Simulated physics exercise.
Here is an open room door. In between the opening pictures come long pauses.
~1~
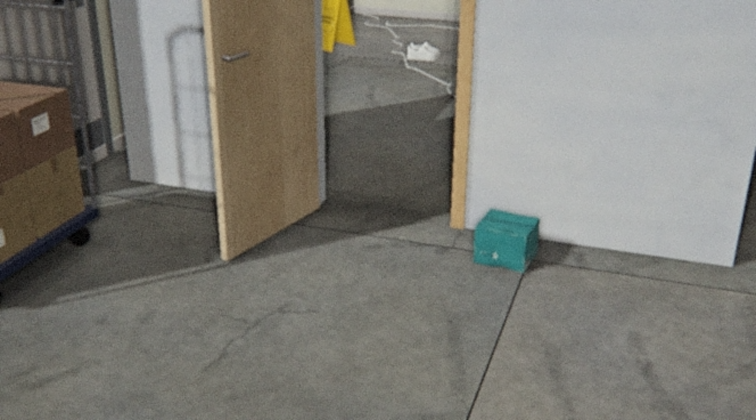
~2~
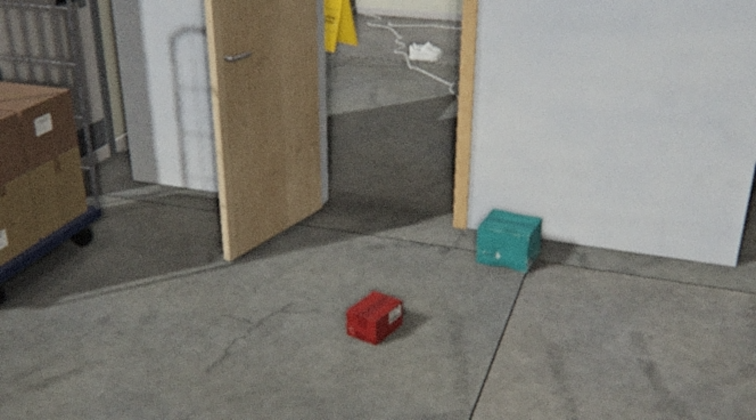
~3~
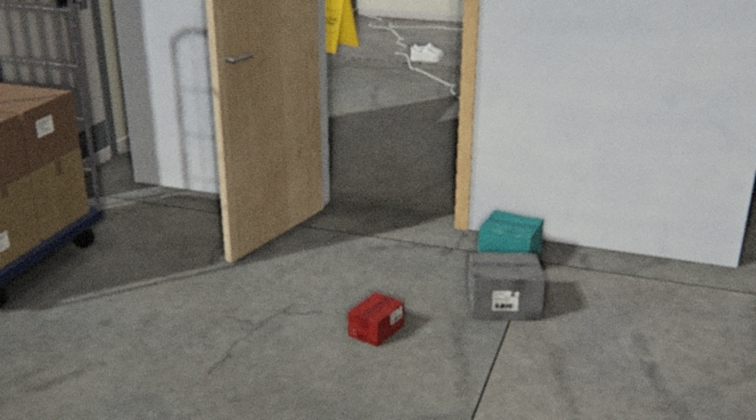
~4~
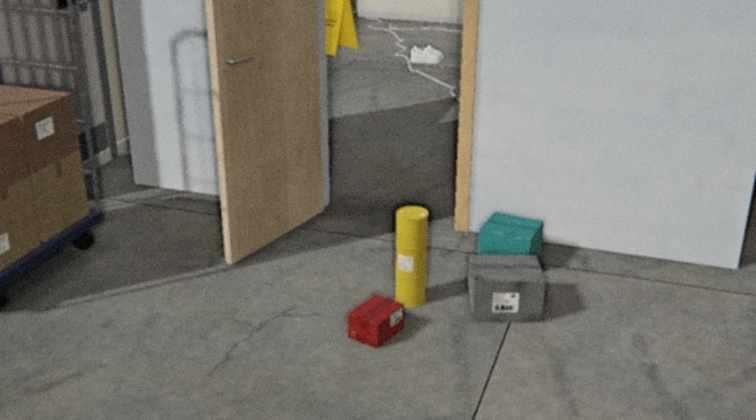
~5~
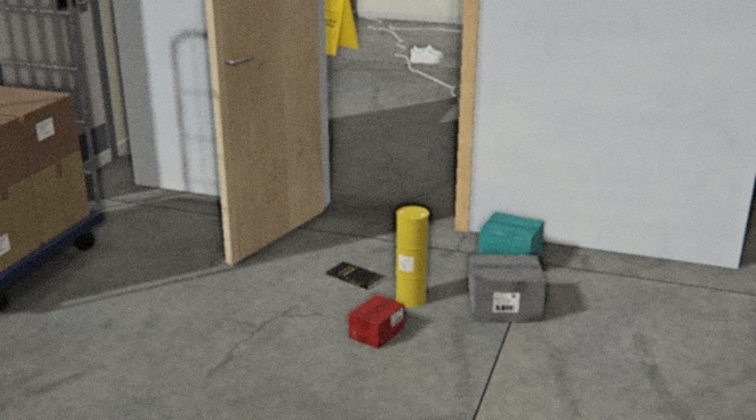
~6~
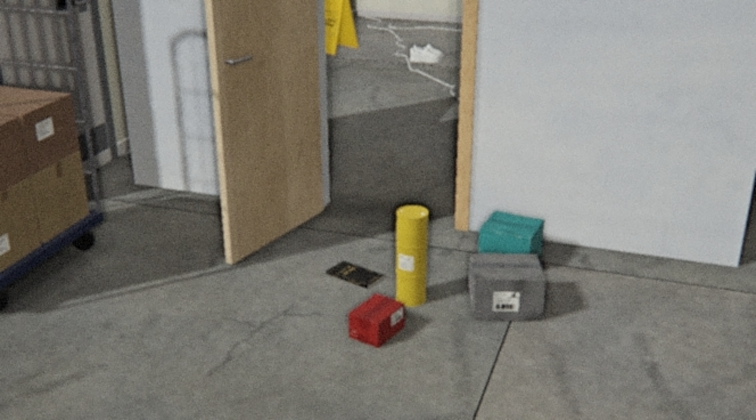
The footage shows a wide-open door standing still beside a turquoise parcel, as a red parcel, a grey parcel, a yellow canister and a flat black book appear on the floor one after another, with no visible movement otherwise.
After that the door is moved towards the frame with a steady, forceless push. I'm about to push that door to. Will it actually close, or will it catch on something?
It will close.
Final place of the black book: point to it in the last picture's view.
The object finishes roughly at pixel (421, 272).
Then, 0.80 s past the last view, door 69° open.
Then, 1.10 s past the last view, door 50° open; black book displaced about its own width near (396, 275).
Then, 1.40 s past the last view, door 30° open; black book displaced about its own width near (421, 272).
Finally, door 0° open; moved from the start, black book; the other 4 still in place. Final places as the last picture's camera would see them, black book near (421, 272).
